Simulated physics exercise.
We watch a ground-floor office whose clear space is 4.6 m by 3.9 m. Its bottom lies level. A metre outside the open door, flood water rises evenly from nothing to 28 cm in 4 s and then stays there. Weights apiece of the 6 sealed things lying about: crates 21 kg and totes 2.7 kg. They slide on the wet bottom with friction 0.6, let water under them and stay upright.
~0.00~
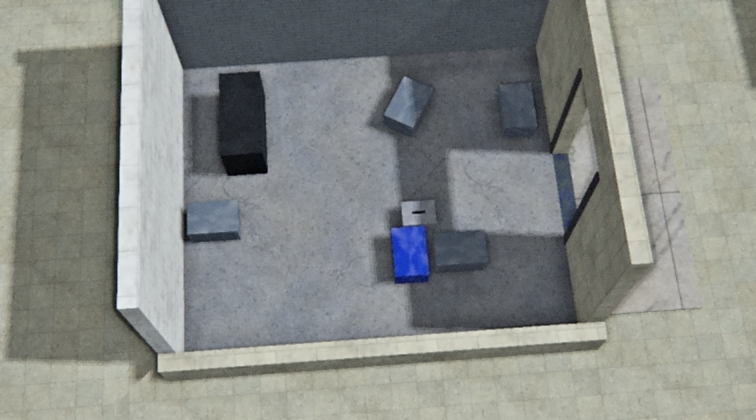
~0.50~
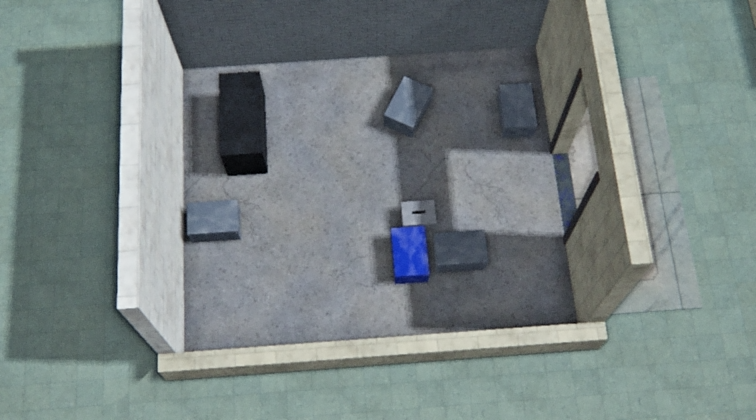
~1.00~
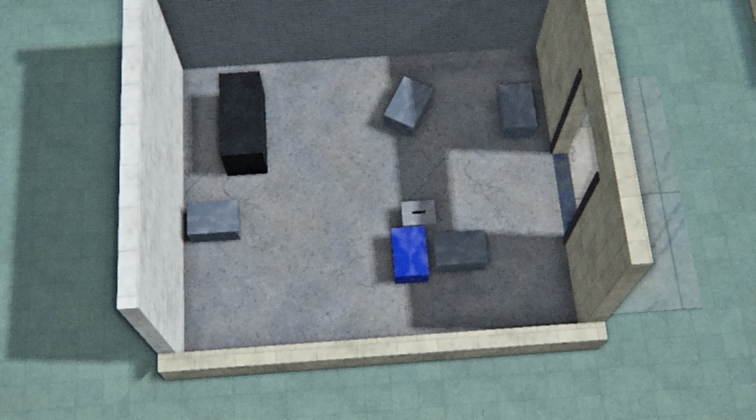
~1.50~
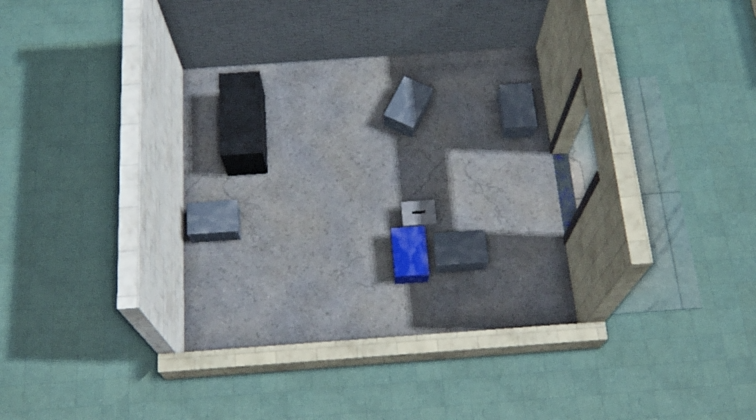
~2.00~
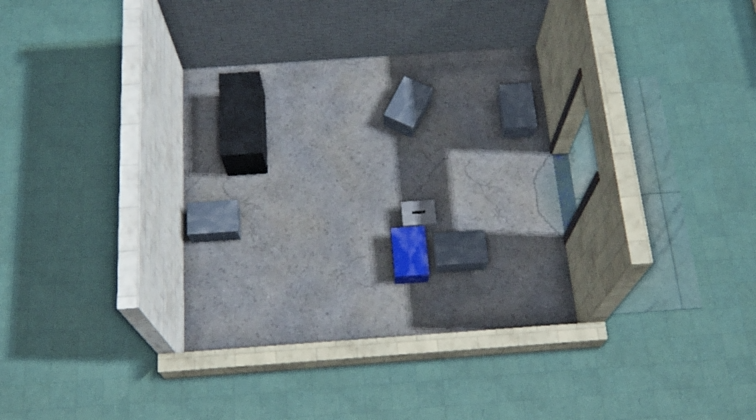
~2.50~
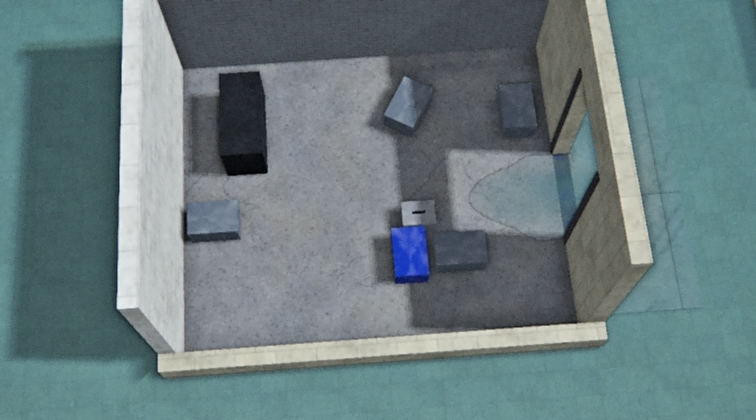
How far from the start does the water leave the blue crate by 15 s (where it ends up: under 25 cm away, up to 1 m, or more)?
The blue crate ends far away.
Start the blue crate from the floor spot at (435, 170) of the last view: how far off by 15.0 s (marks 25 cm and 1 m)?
It ends far away.
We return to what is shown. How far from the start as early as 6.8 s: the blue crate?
Roughly 80 cm by then.
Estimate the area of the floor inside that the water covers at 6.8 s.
Some 16 m2.
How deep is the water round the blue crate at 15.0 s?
Roughly 21 cm.
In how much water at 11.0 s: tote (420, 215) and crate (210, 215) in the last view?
About 16 and 16 cm.
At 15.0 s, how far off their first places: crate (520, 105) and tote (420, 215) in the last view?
In turn: 150 cm, 300 cm.
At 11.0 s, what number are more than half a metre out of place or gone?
5 of them.
After 3.5 s the blue crate is near (410, 251), 0.0 m from its start, aground; 0 afloat.
After 6.8 s the blue crate is near (347, 280), 0.8 m from its start, aground; 1 afloat.
After 11.0 s the blue crate is near (203, 225), 2.4 m from its start, afloat; 6 afloat.
After 15.0 s the blue crate is near (203, 245), 2.4 m from its start, afloat; 6 afloat.
